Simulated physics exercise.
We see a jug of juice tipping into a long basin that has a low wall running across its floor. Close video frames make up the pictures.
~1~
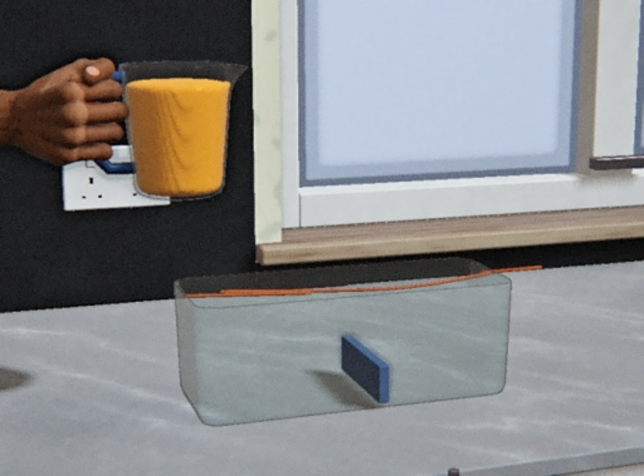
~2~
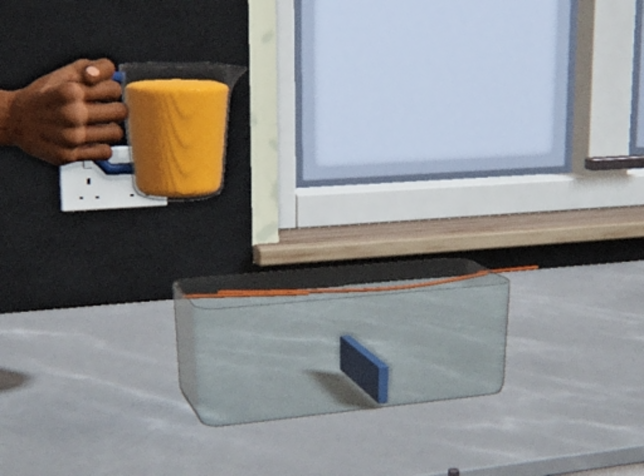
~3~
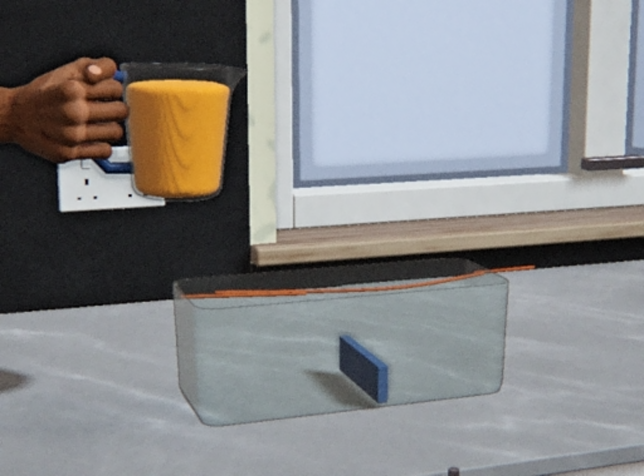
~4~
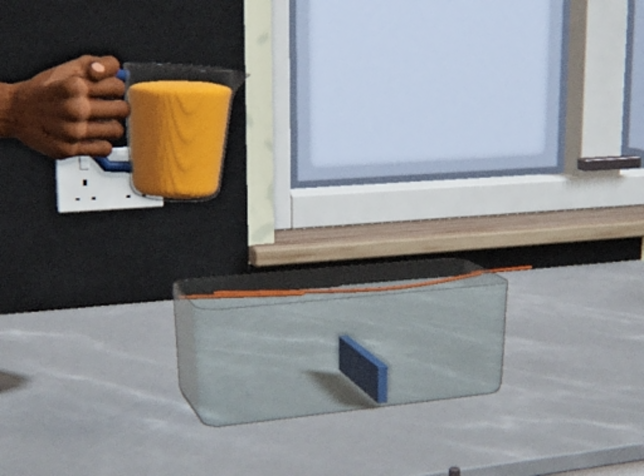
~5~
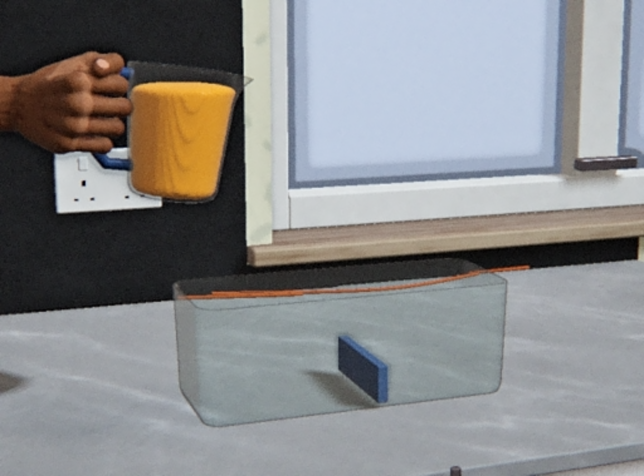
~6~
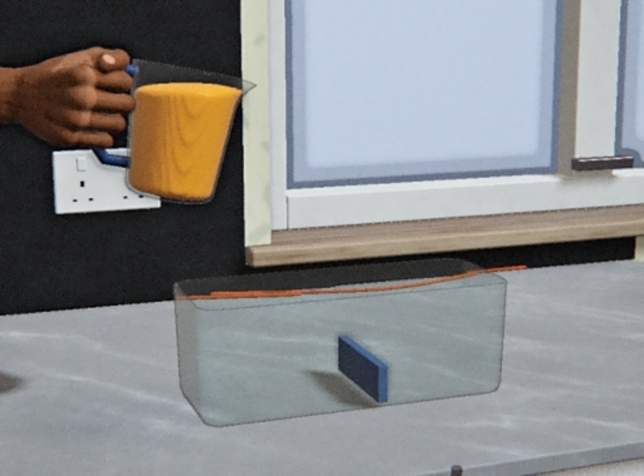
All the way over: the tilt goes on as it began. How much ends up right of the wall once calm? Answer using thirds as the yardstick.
Under a third of it.
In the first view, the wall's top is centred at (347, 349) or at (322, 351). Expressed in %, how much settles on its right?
Estimated: 15 % first, 60 % second.
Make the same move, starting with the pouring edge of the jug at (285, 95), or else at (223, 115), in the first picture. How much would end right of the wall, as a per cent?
Close to 35 in a hundred, and close to 5 in a hundred.
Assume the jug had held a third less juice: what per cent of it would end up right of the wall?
Some 5 parts in a hundred, give or take.
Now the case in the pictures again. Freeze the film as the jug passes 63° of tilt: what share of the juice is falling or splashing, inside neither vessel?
Airborne share: Approx. 15 %.
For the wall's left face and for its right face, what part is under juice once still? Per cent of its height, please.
Left of the wall 70 %, right of the wall 0 %.
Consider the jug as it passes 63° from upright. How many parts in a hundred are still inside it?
About 80 % remains.
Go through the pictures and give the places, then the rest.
It leans 0°; its right rim is at (247, 65); the juice meets the walls at (125, 86) and (228, 83); the long basin's rim runs from (184, 296) to (490, 271); the wall's top is at (365, 352), in the first frame.
It leans 0°; its right rim is at (246, 67); the juice meets the walls at (124, 87) and (226, 84), in the second frame.
It leans 2°; its right rim is at (248, 69); the juice meets the walls at (126, 87) and (226, 85), in the third frame.
It leans 4°; its right rim is at (250, 73); the juice meets the walls at (128, 88) and (230, 87), in the fourth frame.
It leans 7°; its right rim is at (253, 78); the juice meets the walls at (131, 90) and (233, 88), in the fifth frame.
It leans 11°; its right rim is at (256, 84); the juice meets the walls at (135, 91) and (238, 89), in the sixth frame.
A moment on, the jug is tipped part way and 78 per cent is still to pour, 6 is left of the wall and 0 right of it.
Next, the jug is tipped right over and 22 per cent is still to pour, 57 is left of the wall and 1 right of it.
Then the jug is tipped right over and 0 per cent is still to pour, 92 is left of the wall and 4 right of it.
Later the jug is tipped right over and 0 per cent is still to pour, 93 is left of the wall and 5 right of it.
At rest 93 per cent lies left of the wall, 4 right of it and 3 outside.
